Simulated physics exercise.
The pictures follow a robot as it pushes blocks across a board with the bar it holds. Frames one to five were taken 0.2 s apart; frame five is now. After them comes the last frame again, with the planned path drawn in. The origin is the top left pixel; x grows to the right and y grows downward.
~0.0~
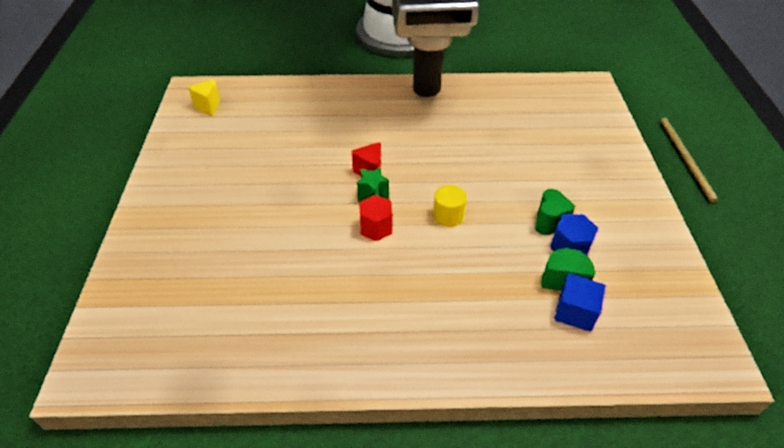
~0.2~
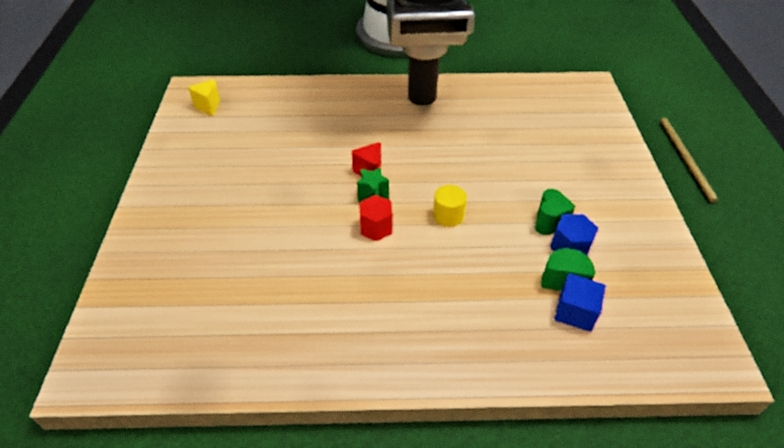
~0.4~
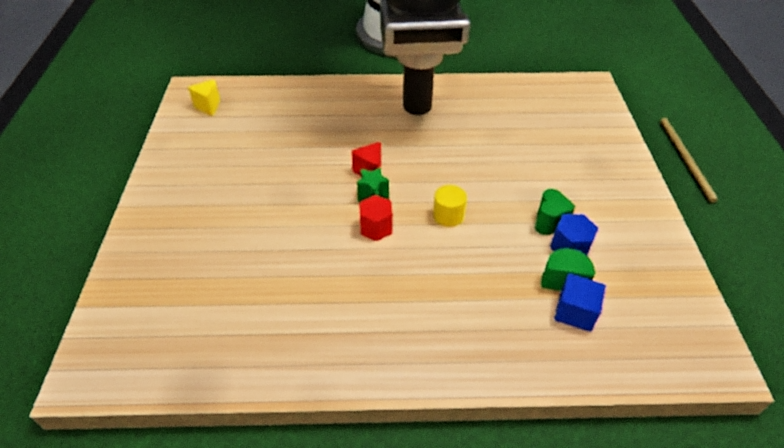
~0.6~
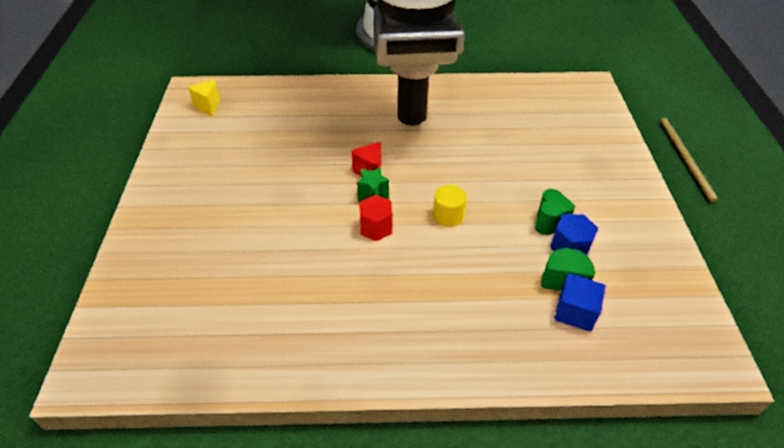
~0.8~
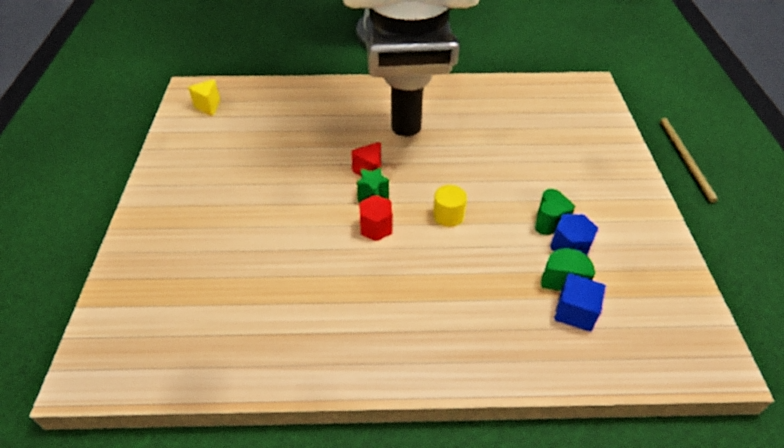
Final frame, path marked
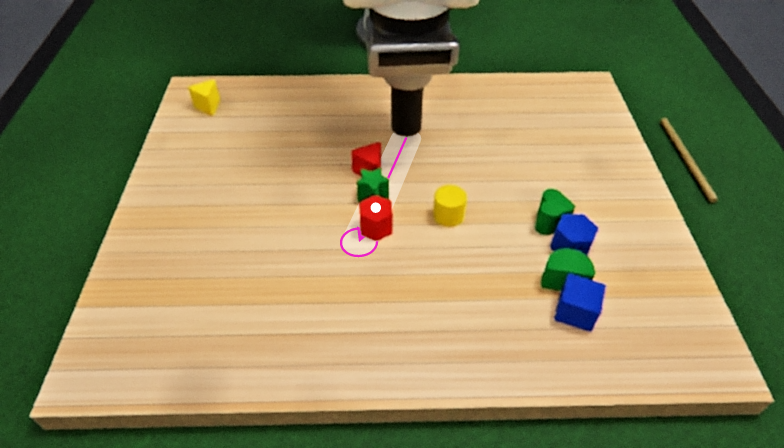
A robot arm with a black cylindrical tip reaches in from the top over a pale wooden board on a green surface, seen from above at an angle. A yellow triangular block sits upper left, red and green blocks and a yellow round one near the middle, green and blue blocks at right, and a stick beyond. The arm moves slowly down and slightly left, while the blocks and camera stay still.
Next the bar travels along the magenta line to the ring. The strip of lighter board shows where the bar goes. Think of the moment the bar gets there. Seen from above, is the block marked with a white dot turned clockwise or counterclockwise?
Turns anticlockwise.
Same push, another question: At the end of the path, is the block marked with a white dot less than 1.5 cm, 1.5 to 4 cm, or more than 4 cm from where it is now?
If I had to pick, the block marked with a white dot travels beyond 4 cm here.
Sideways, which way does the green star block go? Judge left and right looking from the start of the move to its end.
Sideways shift: Right.
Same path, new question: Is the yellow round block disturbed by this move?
The answer is that it remains undisturbed.
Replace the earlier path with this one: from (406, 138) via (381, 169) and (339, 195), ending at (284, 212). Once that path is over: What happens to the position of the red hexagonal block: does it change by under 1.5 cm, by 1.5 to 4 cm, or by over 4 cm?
If I had to pick, the red hexagonal block travels less than 1.5 cm here.
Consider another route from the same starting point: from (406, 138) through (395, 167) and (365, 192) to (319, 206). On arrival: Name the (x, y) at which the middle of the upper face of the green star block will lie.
I'd guess (335, 204).
Drawn move, from (406, 138) to (359, 242); the dot is on the red hexagonal block.
What follows on the original path. One third of the way, bar (392, 158); red triangular piece (366, 152).
Two thirds of the way, bar (376, 193); red triangular piece (361, 155); green star block (350, 198), turned 45° clockwise; red hexagonal block (370, 219), turned 45° anticlockwise.
At the end, bar (358, 231); red triangular piece (361, 155); green star block (329, 215), turned 115° clockwise; red hexagonal block (365, 250), turned 75° anticlockwise; yellow round block still.
